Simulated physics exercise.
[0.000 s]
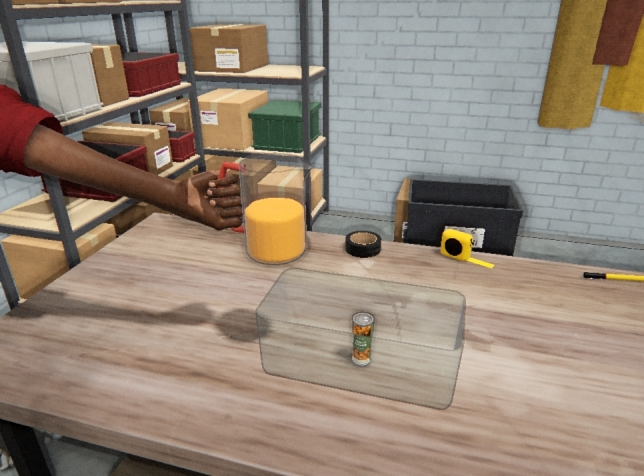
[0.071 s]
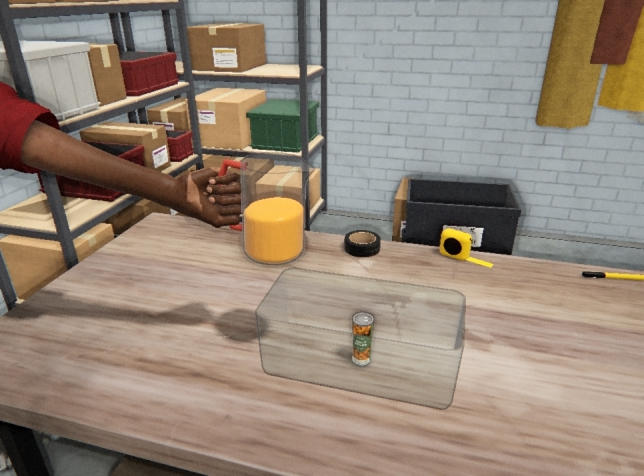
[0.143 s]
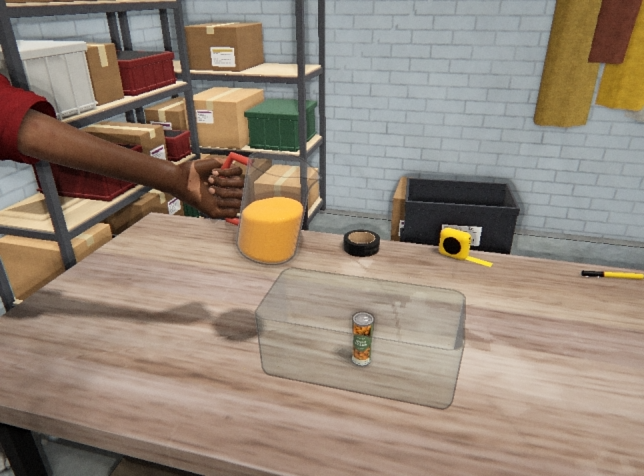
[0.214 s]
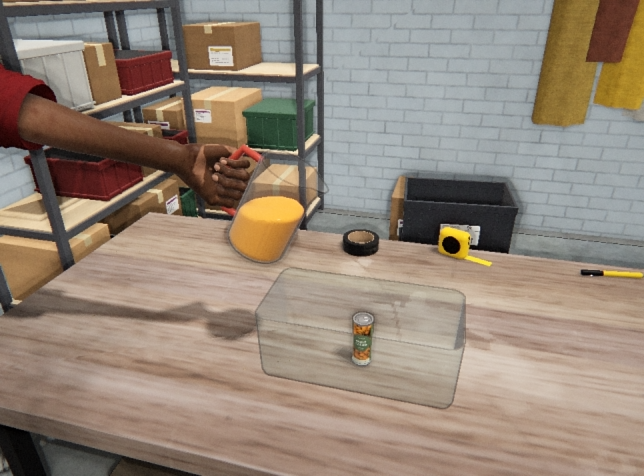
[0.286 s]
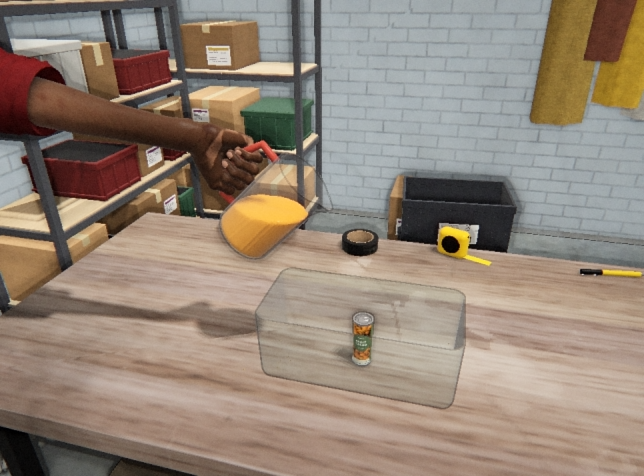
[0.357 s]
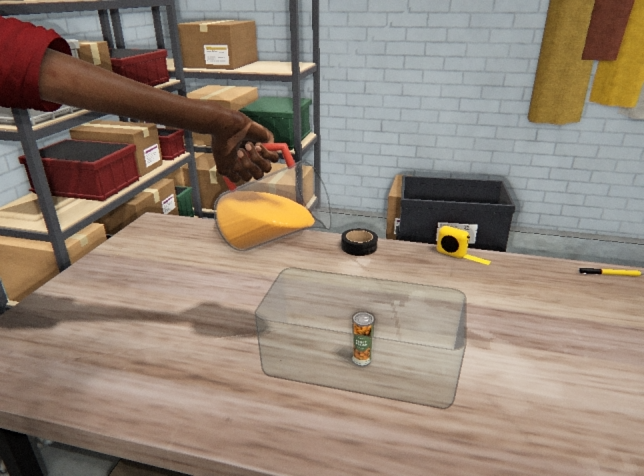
A dark-skinned hand in a red sleeve, reaching in from the left, holds a clear jug of orange juice by its red handle above a wooden workbench, seen from slightly above in a storeroom with shelves and pale brick. A clear basin containing a small patterned tin sits in front, with black tape and a yellow tape measure behind. The hand tilts the jug steeply rightward, the juice slanting inside.
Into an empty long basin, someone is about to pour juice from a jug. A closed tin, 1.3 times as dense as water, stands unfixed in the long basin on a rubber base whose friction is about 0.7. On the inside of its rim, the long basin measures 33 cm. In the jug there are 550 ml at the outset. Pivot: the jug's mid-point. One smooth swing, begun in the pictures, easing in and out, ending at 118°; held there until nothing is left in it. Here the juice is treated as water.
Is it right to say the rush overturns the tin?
Tipped over.
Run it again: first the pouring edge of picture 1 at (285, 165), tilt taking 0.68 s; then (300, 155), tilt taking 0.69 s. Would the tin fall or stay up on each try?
Trial 1 - tin stays standing; trial 2 - tin tips.
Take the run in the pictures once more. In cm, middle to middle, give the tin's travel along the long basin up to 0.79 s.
Measured centre to centre, about 5 cm.
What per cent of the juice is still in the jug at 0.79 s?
About 12 percent.
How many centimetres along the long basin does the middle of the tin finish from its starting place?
The middle of the tin ends some 11.0 cm along the basin.
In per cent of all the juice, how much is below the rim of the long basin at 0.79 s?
Close to 74 in a hundred.
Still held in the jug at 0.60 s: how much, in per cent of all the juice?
I'd estimate some 60 % remains.
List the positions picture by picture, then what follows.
In the first frame, it leans 0°; its right rim is at (312, 167); the juice meets the walls at (249, 204) and (303, 210); the long basin's rim runs from (271, 290) to (464, 321); the tin's top is at (363, 321).
In the second frame, it leans 3°; its right rim is at (314, 169); the juice meets the walls at (248, 205) and (303, 209).
In the third frame, it leans 12°; its right rim is at (321, 177); the juice meets the walls at (247, 207) and (303, 210).
In the fourth frame, it leans 27°; its right rim is at (329, 191); the juice meets the walls at (240, 210) and (304, 211).
In the fifth frame, it leans 45°; its right rim is at (333, 209); the juice meets the walls at (228, 207) and (307, 214).
In the sixth frame, it leans 64°; its right rim is at (331, 228); the juice meets the walls at (223, 194) and (314, 218).
After 0.60 s the tilt is 114° and 59 per cent is still to pour; the tin stands where it began.
After 0.79 s the tilt is 118° and 11 per cent is still to pour; the tin stands 5 cm from where it began.
After 0.97 s the tilt is 118° and 0 per cent is still to pour; the tin lies on its side.
After 1.18 s the tilt is 118° and 0 per cent is still to pour; the tin lies on its side.
In the end the tin lies on its side.
